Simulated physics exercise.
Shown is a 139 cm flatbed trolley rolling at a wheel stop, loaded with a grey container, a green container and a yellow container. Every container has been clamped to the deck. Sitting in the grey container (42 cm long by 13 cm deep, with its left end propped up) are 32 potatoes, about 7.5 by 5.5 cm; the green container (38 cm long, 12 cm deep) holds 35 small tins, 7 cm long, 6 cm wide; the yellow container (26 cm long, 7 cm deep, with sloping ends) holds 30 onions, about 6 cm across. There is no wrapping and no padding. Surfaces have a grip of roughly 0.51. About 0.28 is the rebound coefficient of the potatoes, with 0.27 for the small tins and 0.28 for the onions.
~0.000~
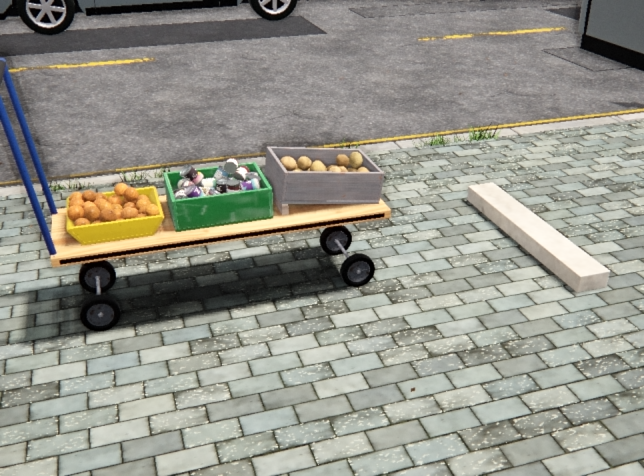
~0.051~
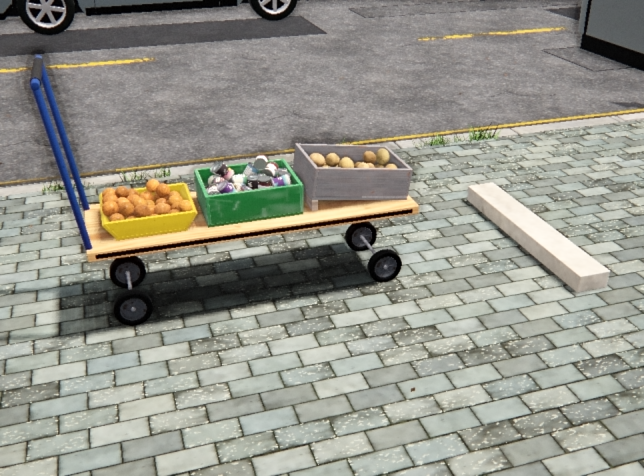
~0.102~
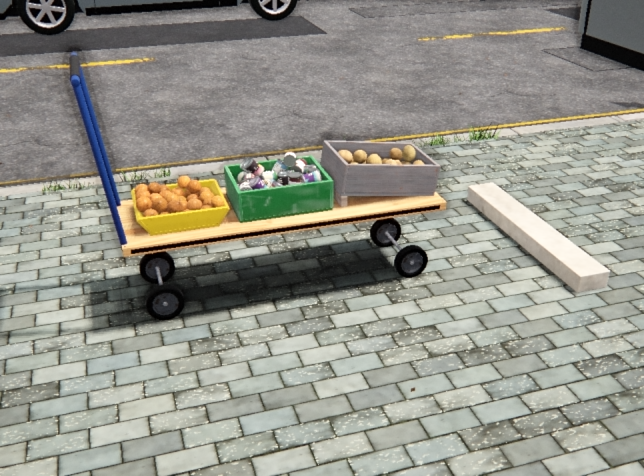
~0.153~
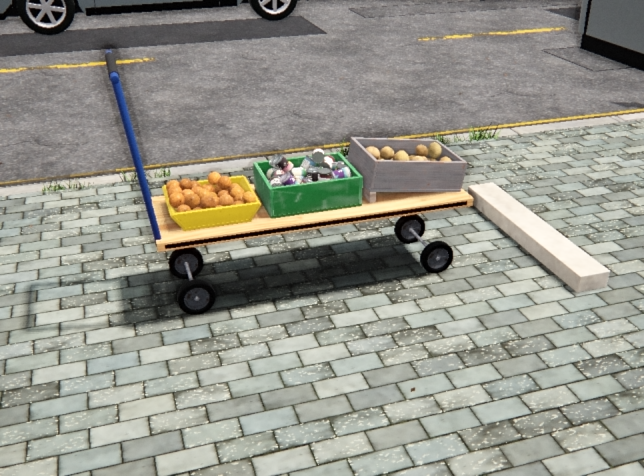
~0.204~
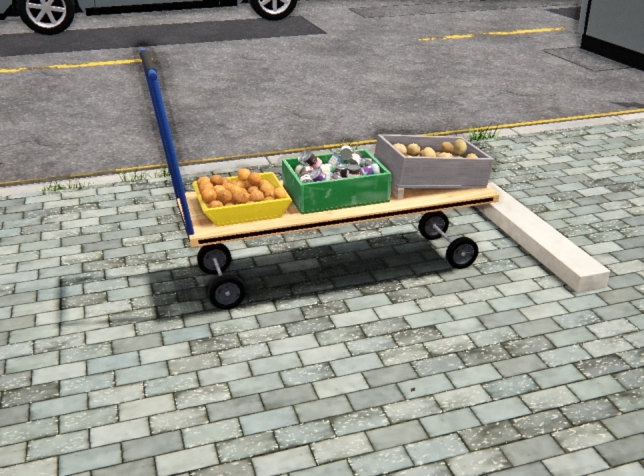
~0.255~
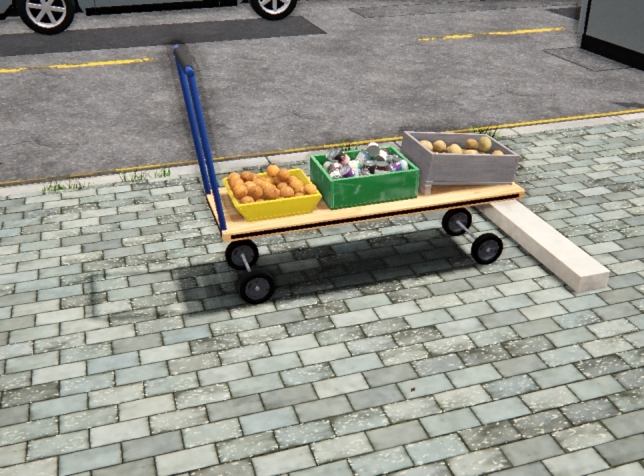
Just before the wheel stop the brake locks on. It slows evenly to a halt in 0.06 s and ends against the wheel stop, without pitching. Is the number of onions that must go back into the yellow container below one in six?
No - my money is on the escaped share going north of a sixth.
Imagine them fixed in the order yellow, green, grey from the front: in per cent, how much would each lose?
In that arrangement the grey container sheds 10 per cent of its load, the green container 10 per cent, and the yellow container 40 per cent.
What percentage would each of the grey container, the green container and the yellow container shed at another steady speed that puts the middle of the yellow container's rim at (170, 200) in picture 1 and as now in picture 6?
Under that change it'd be grey container at 0, green container at 0 and yellow container at 10 percent.
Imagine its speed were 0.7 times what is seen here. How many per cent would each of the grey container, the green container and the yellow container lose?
Then the grey container sheds 0 per cent, the green container 0 per cent, and the yellow container 10 per cent.
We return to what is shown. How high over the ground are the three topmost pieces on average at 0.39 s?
Height, averaged: Around 58 cm.
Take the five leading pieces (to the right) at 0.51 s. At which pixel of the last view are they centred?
Mean place: Roughly (529, 139).
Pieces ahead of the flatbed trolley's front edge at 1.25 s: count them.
About 2.
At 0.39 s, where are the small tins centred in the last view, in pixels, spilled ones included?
Centre: Around (414, 164) px.
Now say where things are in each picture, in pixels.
In the first picture (places track the rim corner closest to us here), yellow container (69, 228); green container (176, 200); 84 cm to go; all still inside.
The second picture shows yellow container (105, 223); green container (209, 196); 71 cm to go.
The third picture shows yellow container (139, 219); green container (241, 192); 58 cm to go.
The fourth picture shows yellow container (173, 214); green container (273, 188); 44 cm to go.
The fifth picture shows yellow container (206, 210); green container (303, 184); 31 cm to go.
The sixth picture shows yellow container (238, 205); green container (333, 180); 18 cm to go; all still inside.
After 0.29 s, it begins to slow.
After 0.39 s, the grey container has all 32, the green container has all 35 and the yellow container is down by 1 of 30.
After 0.51 s, the grey container has all 32, the green container is down by 2 of 35 and the yellow container is down by 7 of 30.
After 0.74 s, the grey container is down by 2 of 32, the green container is down by 2 of 35 and the yellow container is down by 8 of 30.
Outcome (at 1.25 s), the grey container is down by 2 of 32, the green container is down by 2 of 35 and the yellow container is down by 8 of 30. Asked share, 8 of 30, 27 per cent.
